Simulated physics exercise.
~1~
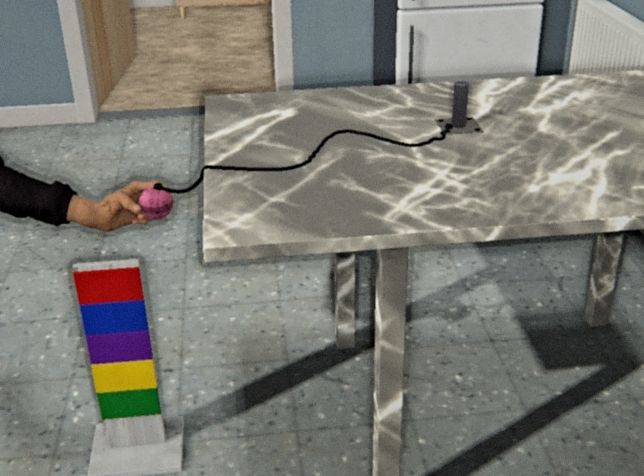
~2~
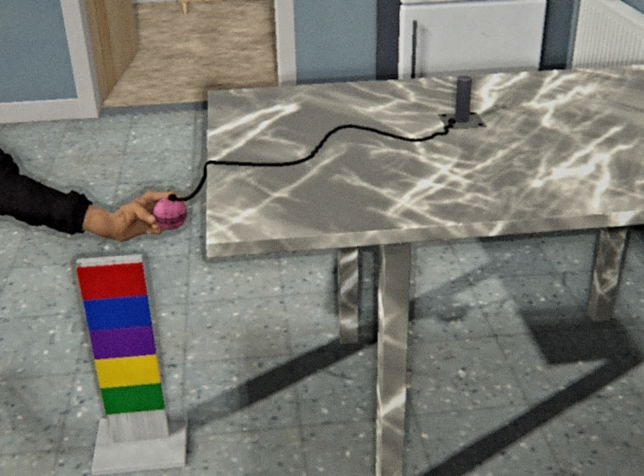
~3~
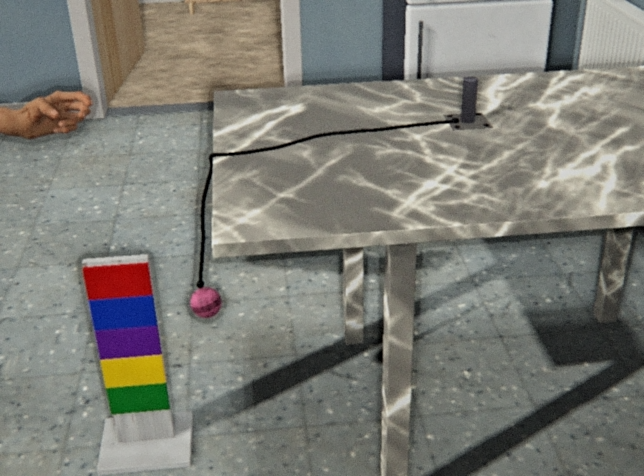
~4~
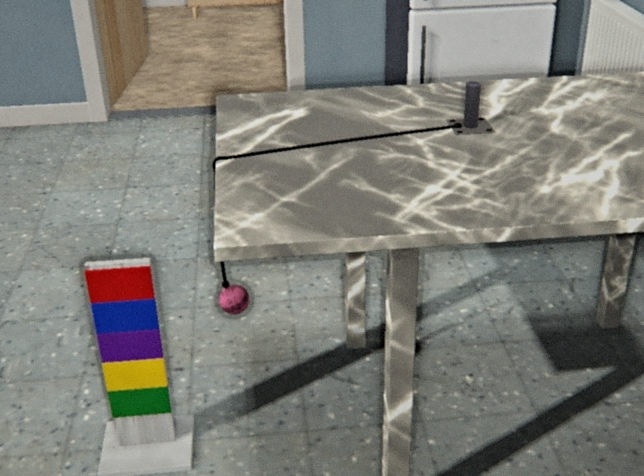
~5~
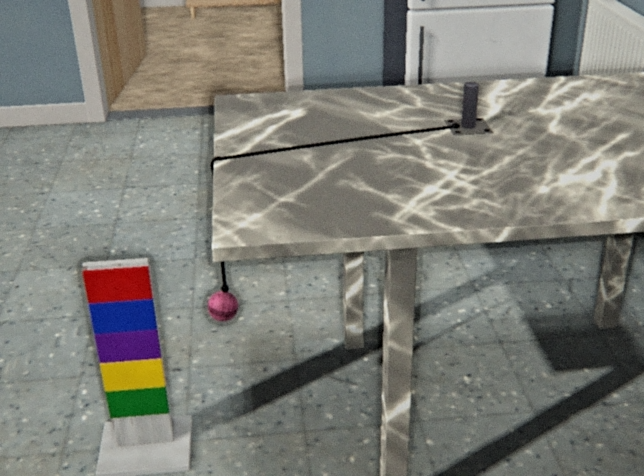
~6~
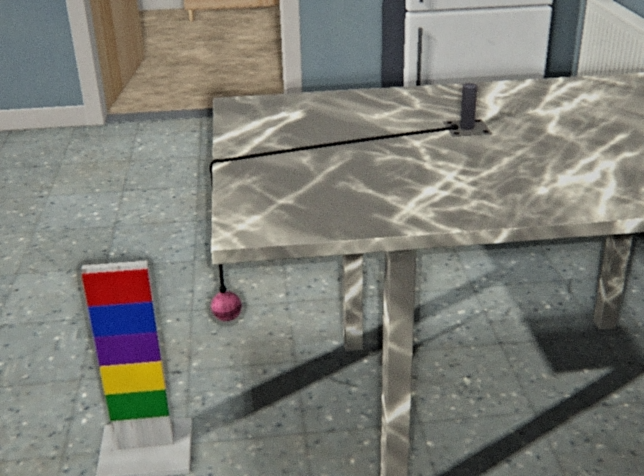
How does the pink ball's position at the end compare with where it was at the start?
At the start the pink ball was held in the hand off the left side of the table, higher than the coloured board. By the end it was lower and farther right, hanging from the cord just below the table's left edge, level with the blue band.
